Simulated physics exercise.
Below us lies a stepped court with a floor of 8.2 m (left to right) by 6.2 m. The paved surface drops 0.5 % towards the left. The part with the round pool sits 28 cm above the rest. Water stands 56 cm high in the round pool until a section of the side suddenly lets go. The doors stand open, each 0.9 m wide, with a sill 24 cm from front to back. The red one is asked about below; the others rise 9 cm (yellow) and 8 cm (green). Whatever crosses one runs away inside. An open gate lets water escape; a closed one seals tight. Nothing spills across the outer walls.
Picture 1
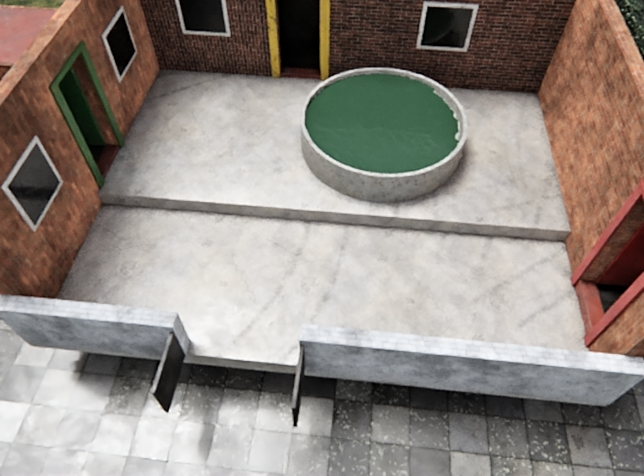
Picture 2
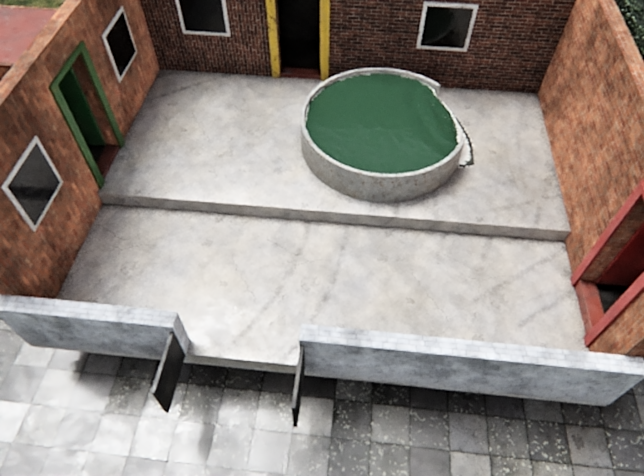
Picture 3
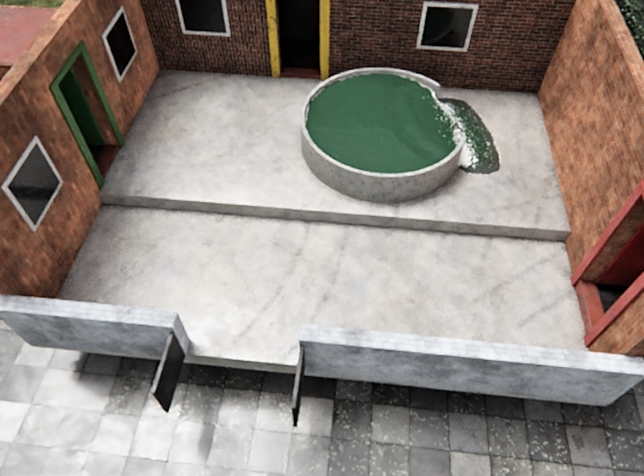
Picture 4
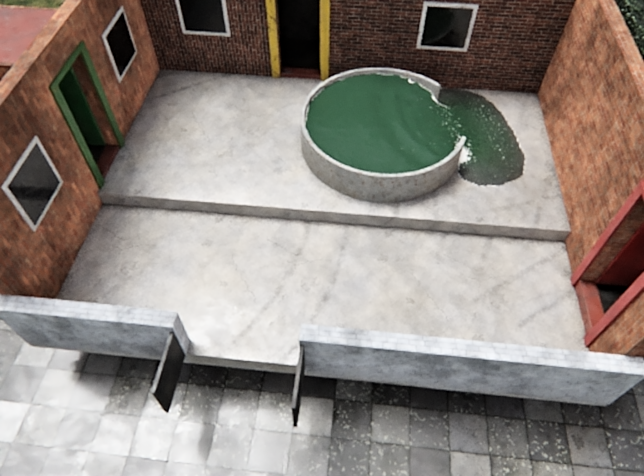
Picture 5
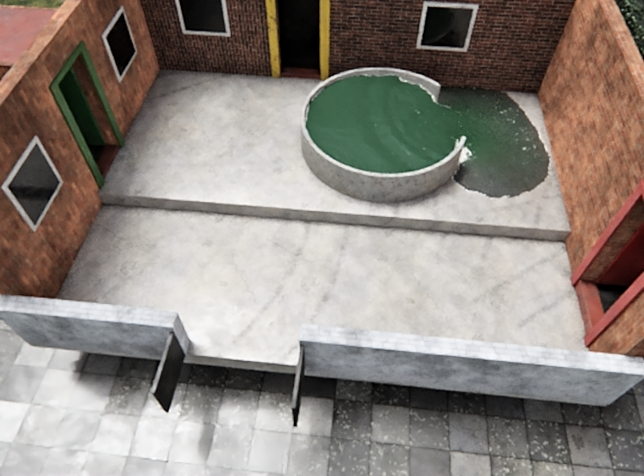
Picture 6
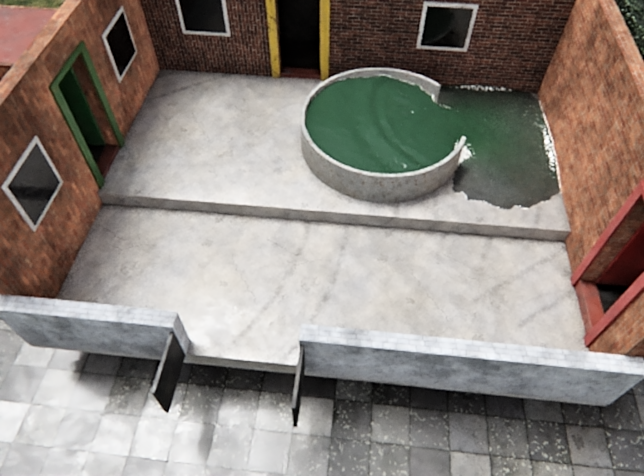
In a walled courtyard, green water pours through a gap in a round pool and spreads right.
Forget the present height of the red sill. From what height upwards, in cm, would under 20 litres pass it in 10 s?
Close to 10 cm is just enough.
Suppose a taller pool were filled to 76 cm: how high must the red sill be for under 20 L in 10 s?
Some 16 cm.
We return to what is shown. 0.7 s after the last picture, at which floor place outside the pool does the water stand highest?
At about (534, 95).
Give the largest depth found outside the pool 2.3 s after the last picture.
Roughly 36 cm.
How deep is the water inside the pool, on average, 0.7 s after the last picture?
About 43 cm.
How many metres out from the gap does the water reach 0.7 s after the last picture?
About 3.0 m.
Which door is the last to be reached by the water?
Last comes the green one.
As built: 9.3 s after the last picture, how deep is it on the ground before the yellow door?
Roughly 3.0 cm deep.
Then, 0.7 s after the last picture water covers 15 % of the floor, deepest (46 cm) near (534, 95); it has not reached the red door.
Then, 2.3 s after the last picture water covers 25 % of the floor, deepest (36 cm) near (534, 95); 5 cm at the red door, 0 litres in over its 21 cm sill.
Then, 9.3 s after the last picture water covers 85 % of the floor, deepest (17 cm) near (160, 238); 11 cm at the red door, 0 litres in over its 21 cm sill.
At the red door as built, the water peaked near 12 cm, 7.3 s after the last picture.
Run again over the same 10 s with other heights there, 27 litres in over 9 cm, 9 litres over 12.5 cm. The limit of 20 litres is kept from about 10 cm up.
